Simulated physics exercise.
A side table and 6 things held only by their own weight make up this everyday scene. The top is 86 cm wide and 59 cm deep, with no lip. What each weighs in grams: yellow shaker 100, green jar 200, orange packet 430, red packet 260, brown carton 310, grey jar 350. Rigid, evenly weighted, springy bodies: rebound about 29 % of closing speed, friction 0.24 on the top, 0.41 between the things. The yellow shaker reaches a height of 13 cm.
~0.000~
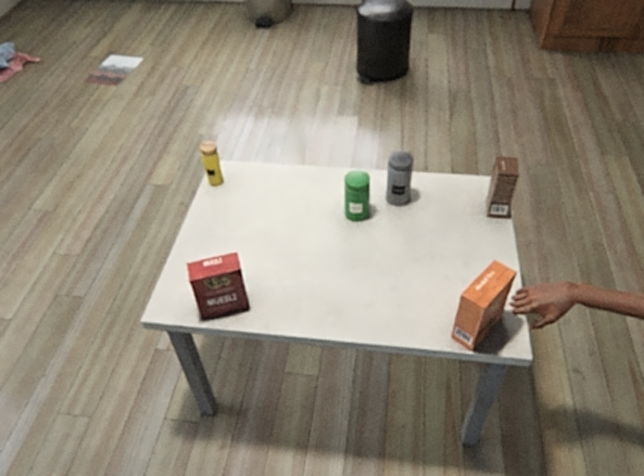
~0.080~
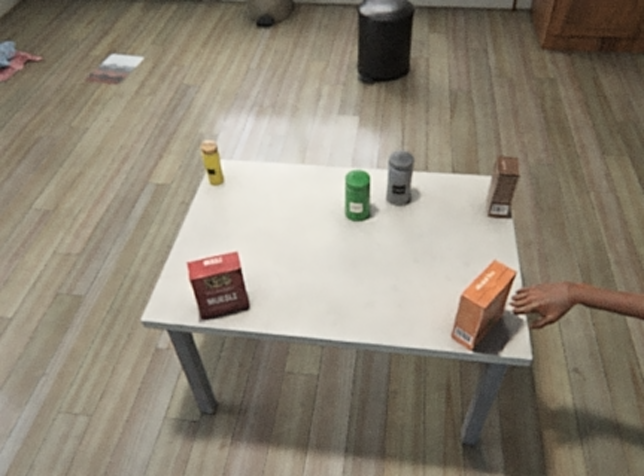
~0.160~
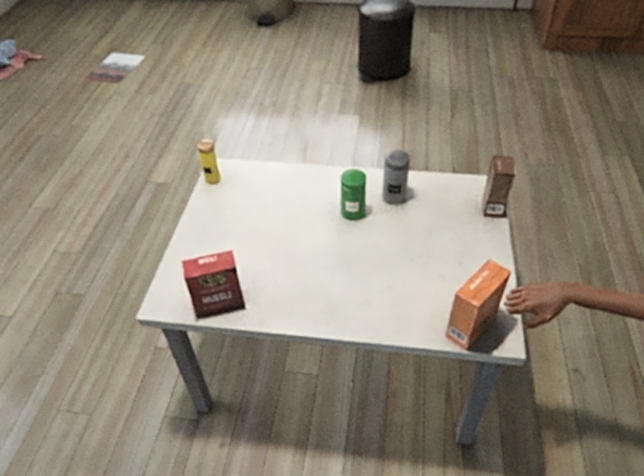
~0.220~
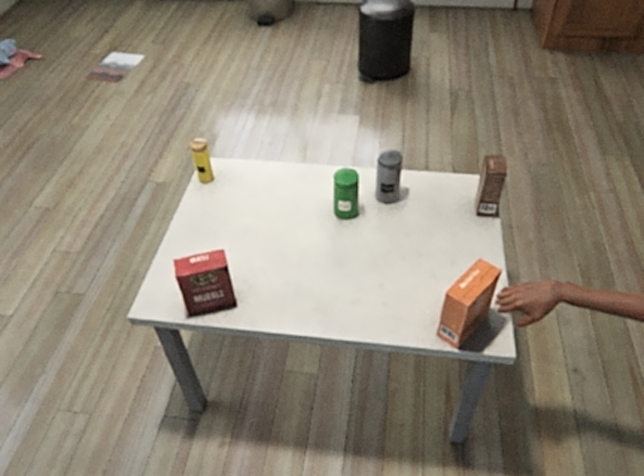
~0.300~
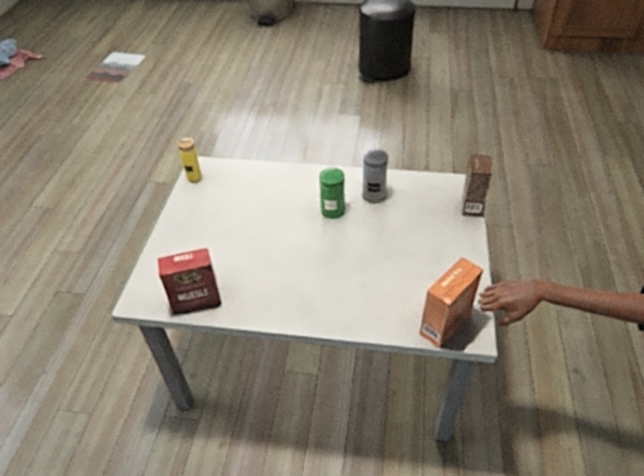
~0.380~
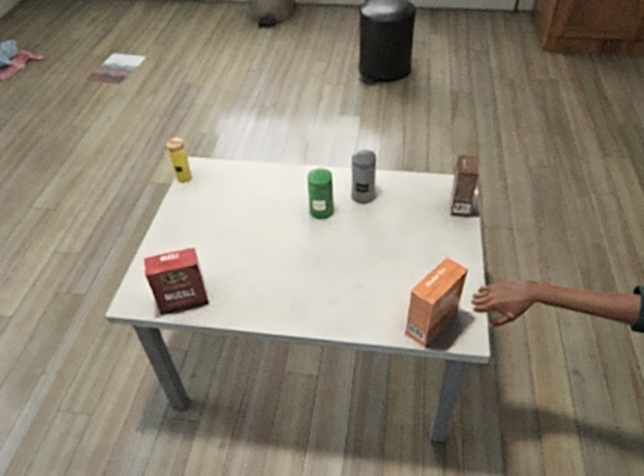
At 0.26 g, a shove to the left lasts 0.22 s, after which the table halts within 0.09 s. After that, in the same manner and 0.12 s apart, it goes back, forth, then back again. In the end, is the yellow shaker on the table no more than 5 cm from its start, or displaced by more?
It is left far from its start.
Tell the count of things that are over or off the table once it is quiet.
All told, 1.
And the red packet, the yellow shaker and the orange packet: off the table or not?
Red packet: Stays in bounds; yellow shaker: Goes out of bounds; orange packet: Stays in bounds.
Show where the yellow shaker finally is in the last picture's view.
Around (157, 279).
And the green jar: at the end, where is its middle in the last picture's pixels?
(351, 196).
Around 0.68 s, table along by 4 cm; yellow shaker now off the table; green jar shifted 4 cm; orange packet shifted 4 cm.
Around 0.98 s, table along by 1 cm.
Around 1.28 s, table along by 9 cm; orange packet shifted 3 cm; green jar shifted 3 cm; red packet shifted 3 cm.
Around 1.58 s, table along by 2 cm; green jar shifted 5 cm; orange packet shifted 5 cm; red packet shifted 5 cm.
Finally (2.3 s), off the table, yellow shaker; the other 5 still in place (within 5 cm). Final places as that camera would see them, yellow shaker near (157, 279).
